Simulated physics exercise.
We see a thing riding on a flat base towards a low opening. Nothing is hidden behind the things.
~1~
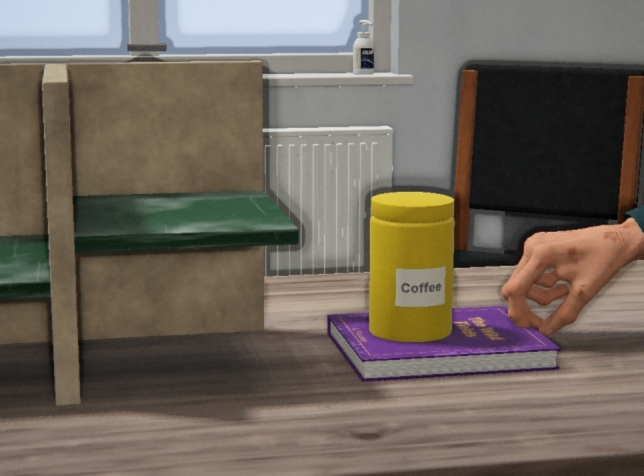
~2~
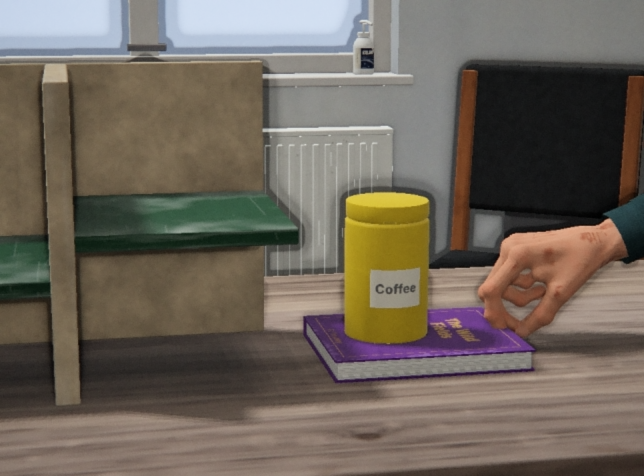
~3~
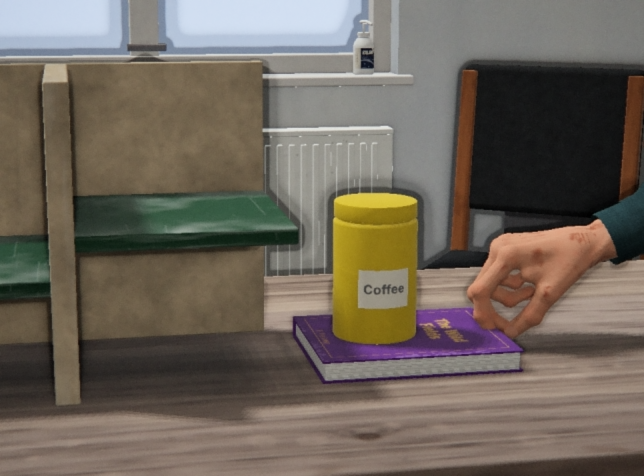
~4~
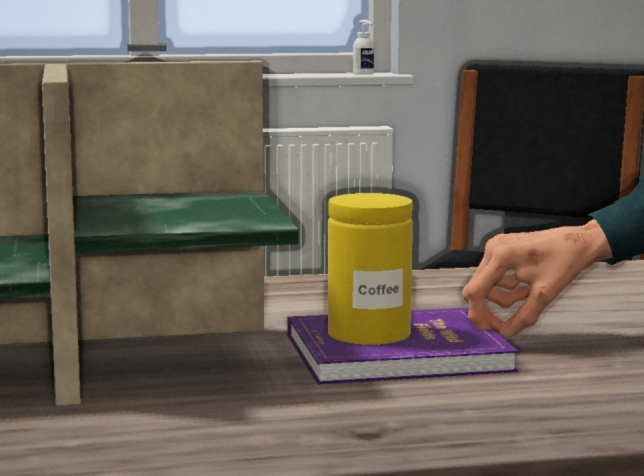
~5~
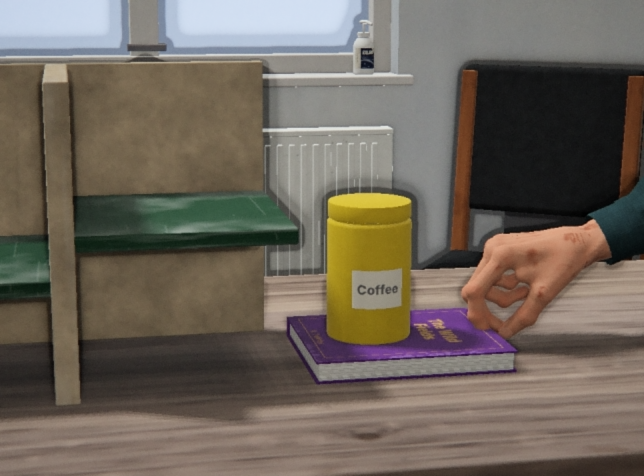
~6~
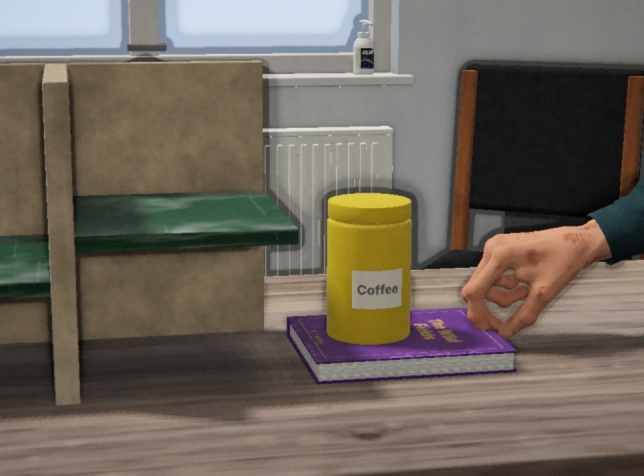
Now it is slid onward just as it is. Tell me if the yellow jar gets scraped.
Here the yellow jar gets scraped off its spot.
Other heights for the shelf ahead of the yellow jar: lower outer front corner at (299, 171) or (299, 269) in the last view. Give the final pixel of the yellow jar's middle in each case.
It ends around (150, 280) and (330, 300).
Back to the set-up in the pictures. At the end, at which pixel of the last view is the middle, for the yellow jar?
Near (298, 299).
Then, 1.48 s past the last view, yellow jar leaning 39° off how it started near (305, 260).
Finally, the yellow jar is knocked back, near (298, 300).
